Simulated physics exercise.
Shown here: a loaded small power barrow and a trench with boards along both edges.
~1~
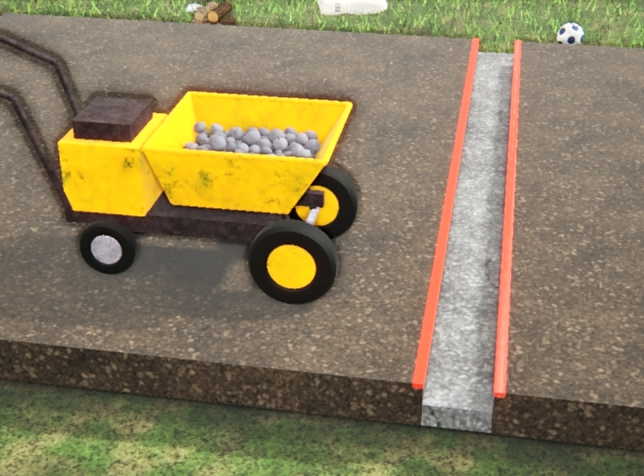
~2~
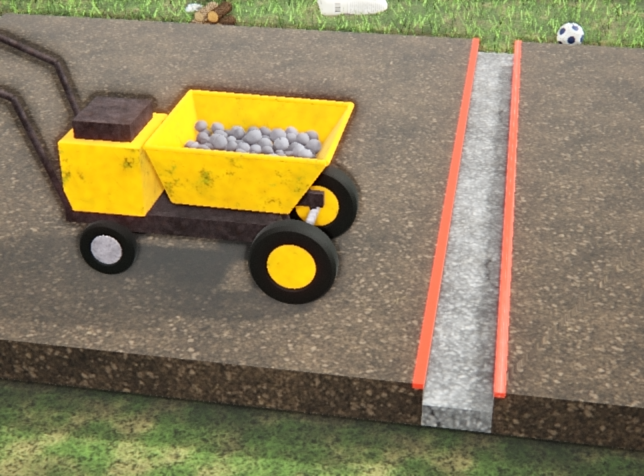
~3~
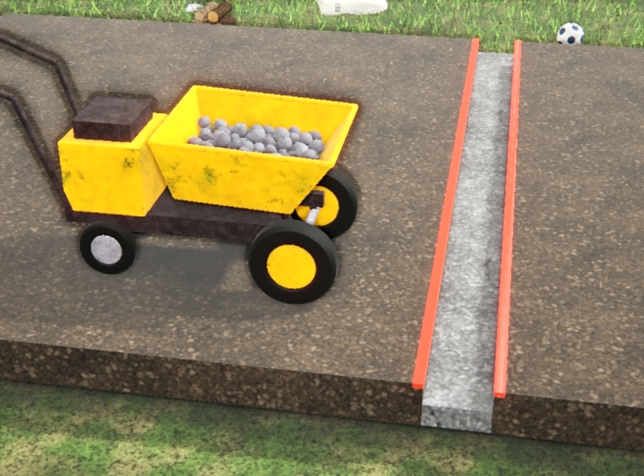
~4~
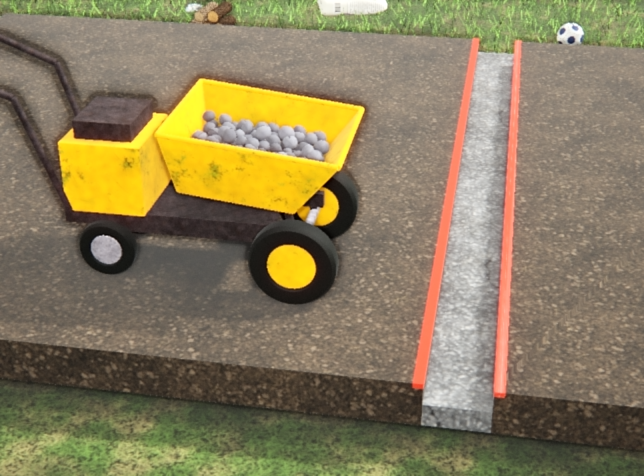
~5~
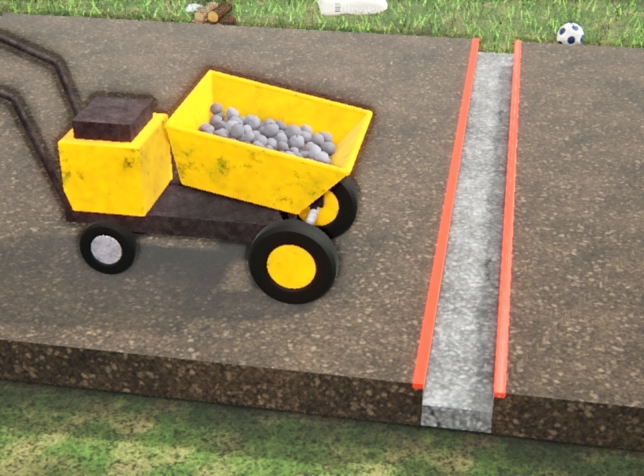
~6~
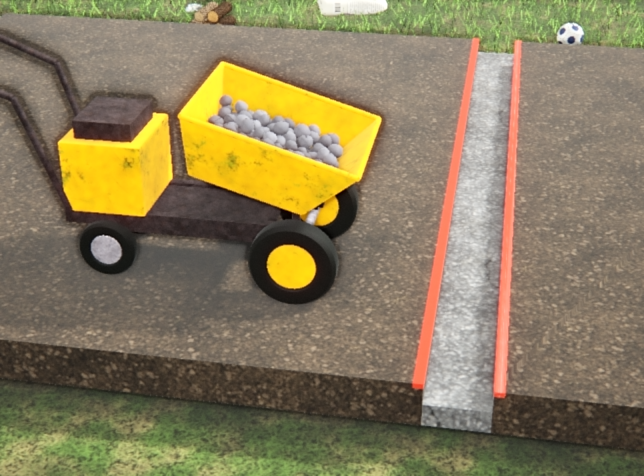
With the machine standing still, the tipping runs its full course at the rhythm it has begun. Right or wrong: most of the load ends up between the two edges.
Right.
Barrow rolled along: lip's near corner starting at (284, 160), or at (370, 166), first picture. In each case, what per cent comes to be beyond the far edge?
Some 0 % then some 30 %.
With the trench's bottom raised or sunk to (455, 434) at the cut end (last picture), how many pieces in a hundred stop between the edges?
90 per cent, roughly.
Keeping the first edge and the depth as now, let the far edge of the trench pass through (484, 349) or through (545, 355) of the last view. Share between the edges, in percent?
In order: Near 60, then 90 percent.
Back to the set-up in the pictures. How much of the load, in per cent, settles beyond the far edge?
My estimate is around 5 percent.
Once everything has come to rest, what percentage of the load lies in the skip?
0 in a hundred, roughly.
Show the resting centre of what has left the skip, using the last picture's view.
Roughly at pixel (461, 286).
Just after the last frame, skip tipped steeply; every one in the skip.
A moment on, skip tipped right over; the larger part in the skip; about a tenth short of the trench; about a tenth in or heaped over the trench.
Further on, skip tipped right over; about a tenth in the skip; roughly a quarter short of the trench; roughly two thirds in or heaped over the trench; just a few beyond it.
When it is over, skip tipped right over; just a few in the skip; roughly a quarter short of the trench; the larger part in or heaped over the trench; just a few beyond it.
